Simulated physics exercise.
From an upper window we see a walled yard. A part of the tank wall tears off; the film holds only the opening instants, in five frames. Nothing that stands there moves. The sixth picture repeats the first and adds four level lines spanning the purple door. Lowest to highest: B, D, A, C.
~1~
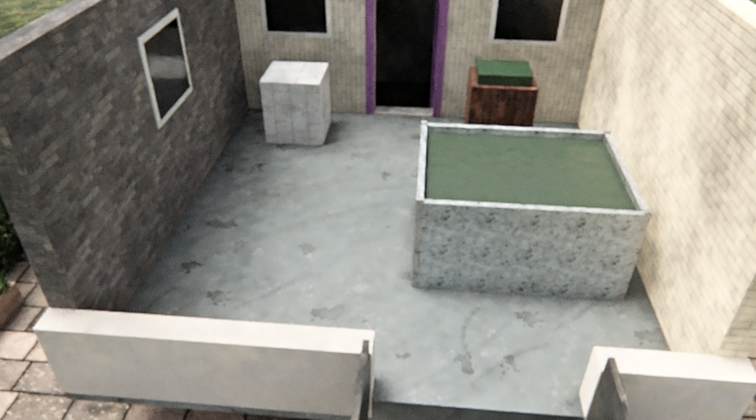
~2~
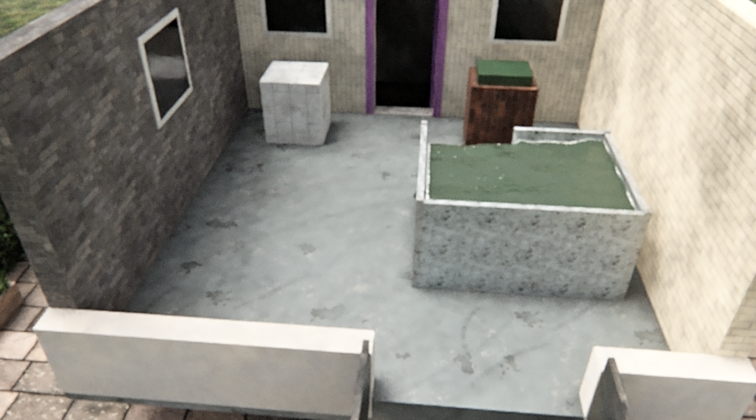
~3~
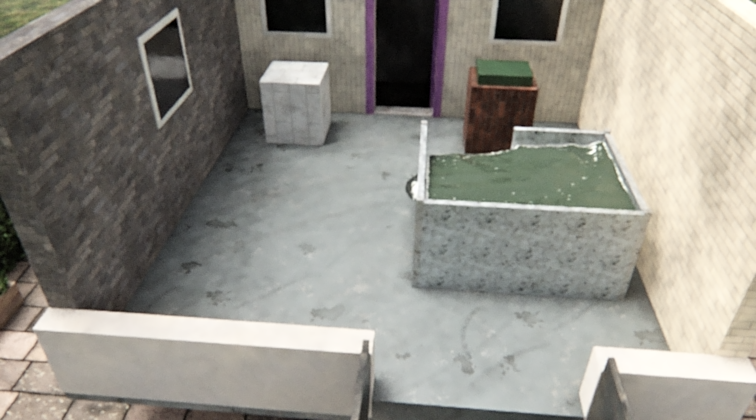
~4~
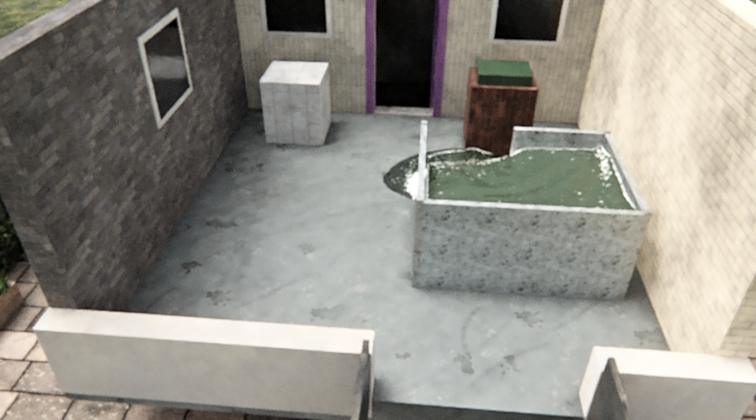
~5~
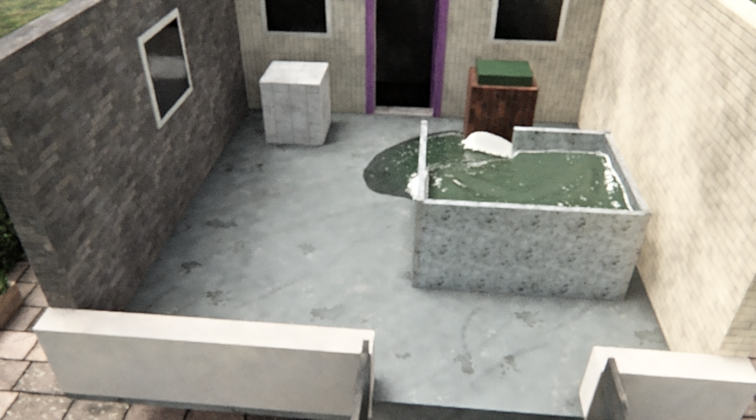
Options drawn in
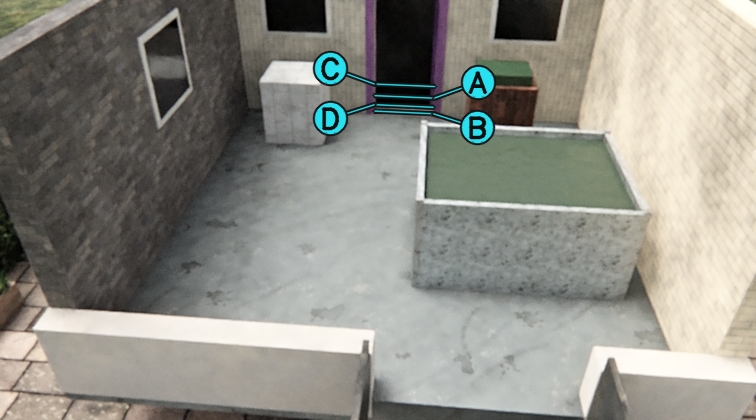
The clip opens on a walled yard seen from above, with a stone tank of still green water near a purple-framed doorway. Part of the tank's back wall disappears and the surface drops and churns, then dark water spreads leftward across the grey floor as white foam bursts at the gap.
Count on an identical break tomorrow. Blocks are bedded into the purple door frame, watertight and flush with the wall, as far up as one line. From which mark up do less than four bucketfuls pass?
It is C.
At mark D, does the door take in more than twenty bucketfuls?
Yes, clearly.
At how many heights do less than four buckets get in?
One.
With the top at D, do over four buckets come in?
Yes, it does.
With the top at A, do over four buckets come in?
Yes, it does.
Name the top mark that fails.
Mark A.
On the marked copy, A at (404, 96); B at (403, 112); C at (404, 85); D at (403, 106); from the bottom up B, D, A, C.
With A, about 8 bucketfuls get in.
With B, dozens of bucketfuls pour in.
With C, a splash gets over, under a bucket.
With D, dozens of bucketfuls pour in.
